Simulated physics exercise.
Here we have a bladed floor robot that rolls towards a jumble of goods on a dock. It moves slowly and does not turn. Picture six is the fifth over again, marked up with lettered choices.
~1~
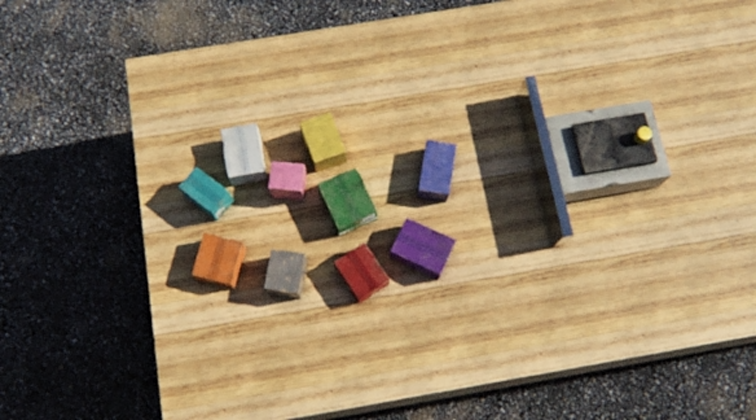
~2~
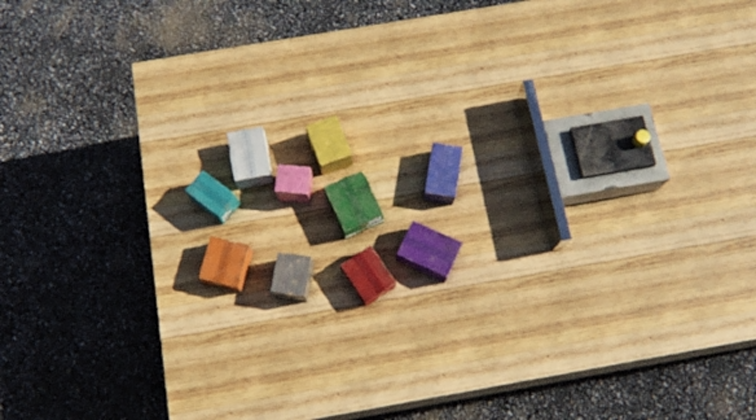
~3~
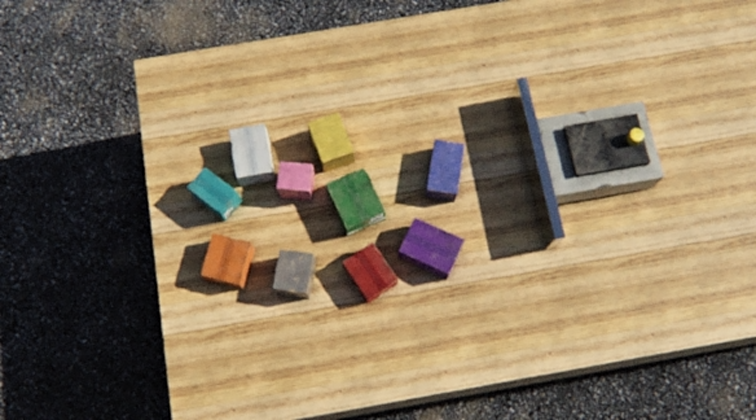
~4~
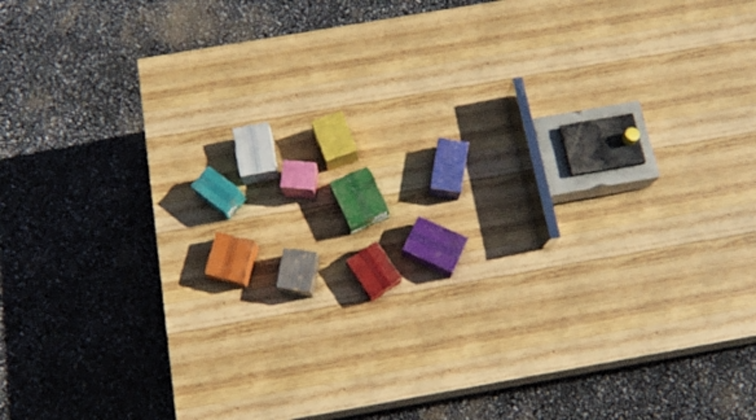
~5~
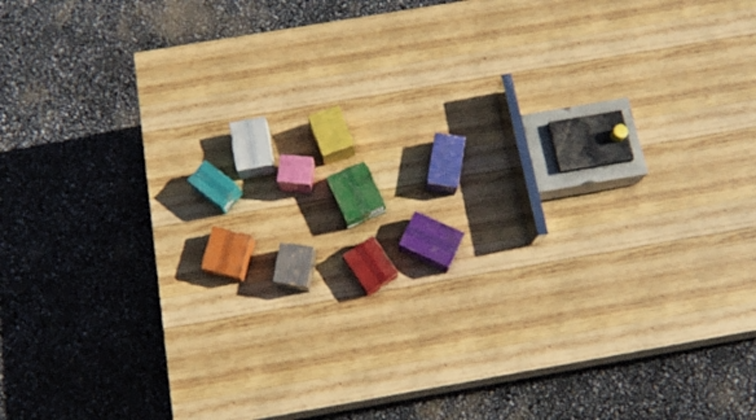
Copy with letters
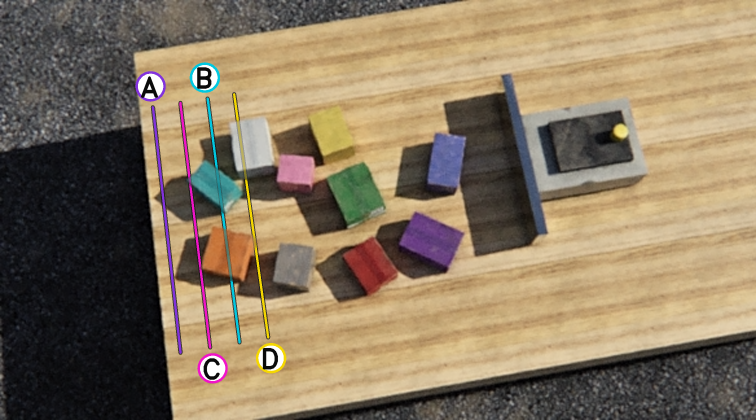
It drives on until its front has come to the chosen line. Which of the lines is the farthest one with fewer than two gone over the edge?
The farthest such stop is D.
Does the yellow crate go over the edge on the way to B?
By then, no.
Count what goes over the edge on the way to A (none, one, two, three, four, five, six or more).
In all, six or more.
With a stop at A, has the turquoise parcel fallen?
By then, yes.
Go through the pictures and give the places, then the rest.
In the first picture, white box (244, 155); blue crate (437, 171); yellow crate (323, 143).
In the second picture, robot (607, 147); red box (369, 276).
In the third picture, robot (601, 146); turquoise parcel (215, 194).
In the fourth picture, robot (596, 145); purple box (435, 247).
In the fifth picture, robot (585, 142); pink crate (297, 174); white box (253, 148); blue crate (445, 164).
On the marked copy, A at (166, 225); B at (223, 216); C at (195, 220); D at (251, 211).
Following D. Soon after the start, robot (488, 158); red box (364, 268); purple box (400, 244).
Later, robot (390, 175); turquoise parcel (193, 187); pink crate (232, 189).
In the end, robot (311, 188); turquoise parcel over the edge; pink crate (155, 202); one fallen.
As for the rest, A drops eight; B drops three; C drops five.
